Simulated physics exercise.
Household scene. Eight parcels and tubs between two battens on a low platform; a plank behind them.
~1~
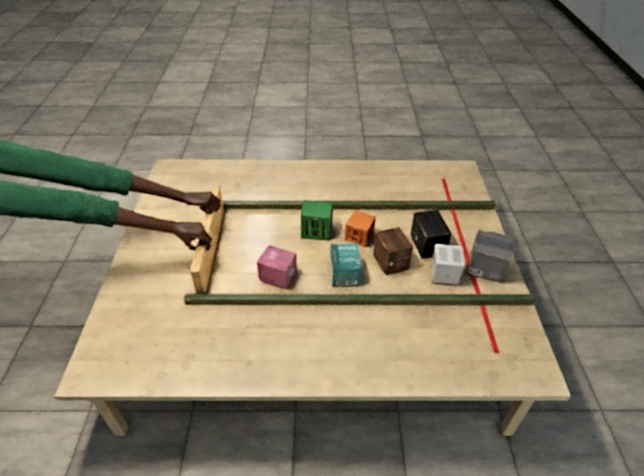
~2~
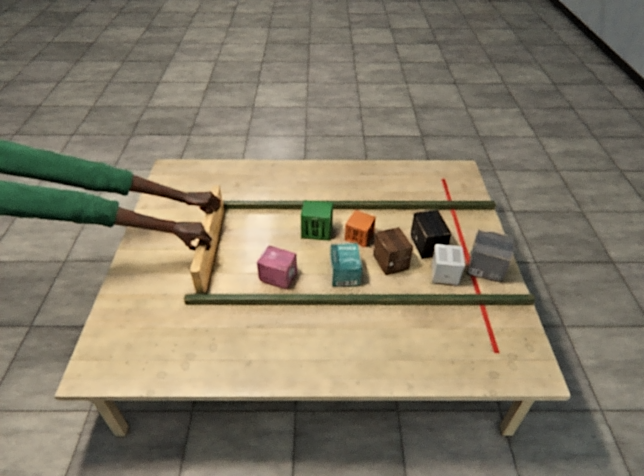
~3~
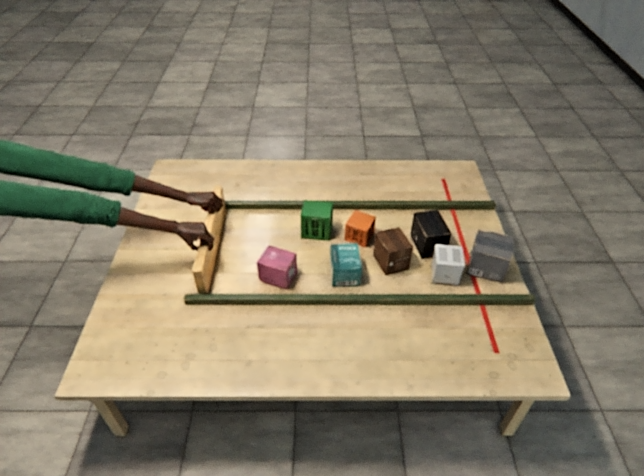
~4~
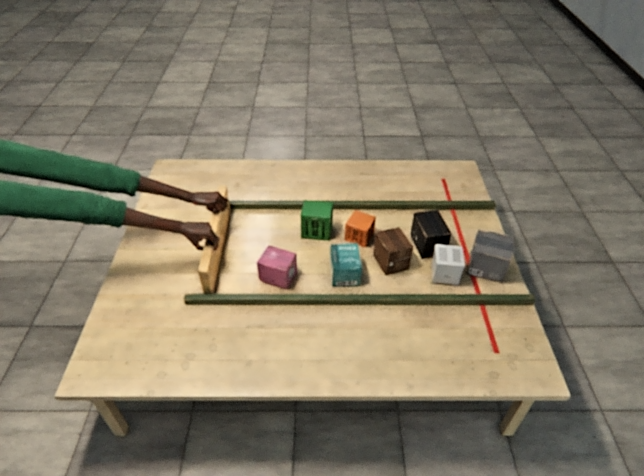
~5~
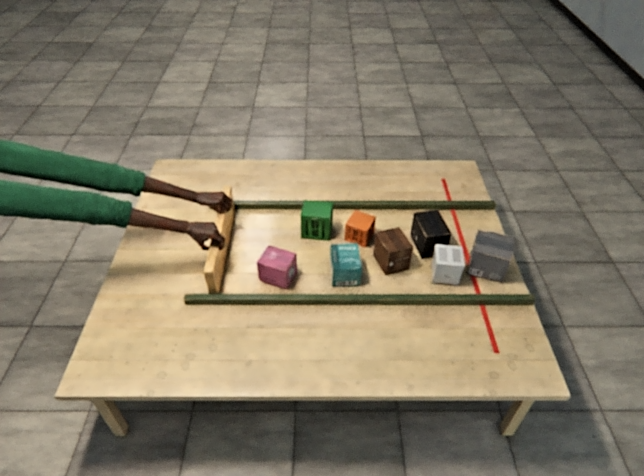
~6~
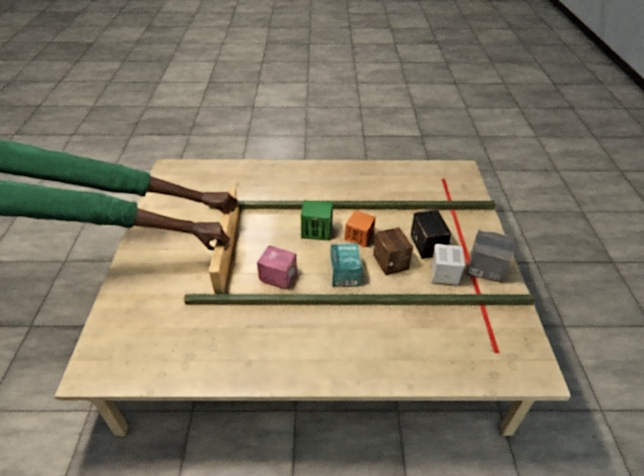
On a low wooden table, two green-sleeved arms slide a plank slightly right between battens, behind eight boxes that stay still.
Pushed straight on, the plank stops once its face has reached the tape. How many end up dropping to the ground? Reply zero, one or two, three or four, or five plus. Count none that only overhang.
Three or four.
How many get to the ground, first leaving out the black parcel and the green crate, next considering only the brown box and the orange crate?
Fallen: 2 in the first try, 2 in the other.
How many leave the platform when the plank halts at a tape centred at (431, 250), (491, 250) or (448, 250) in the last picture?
Respectively, 1, 6 and 3.
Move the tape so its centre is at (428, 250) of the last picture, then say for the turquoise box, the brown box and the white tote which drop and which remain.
Result - turquoise box: Remains in place; brown box: Remains in place; white tote: Remains in place.
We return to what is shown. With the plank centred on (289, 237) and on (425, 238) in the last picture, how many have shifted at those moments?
That makes 1 at the first spot and 8 at the second.
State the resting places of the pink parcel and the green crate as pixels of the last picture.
Positions - first (490, 264), then (476, 220).
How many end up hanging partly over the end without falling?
So the number is 3.
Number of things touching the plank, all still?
2.
Early on, none off yet; grey box at rest near (490, 256); white tote at rest near (447, 265); black parcel at rest near (430, 234).
Finally, the number that fall off is three or four; lost, black parcel, white tote and grey box.
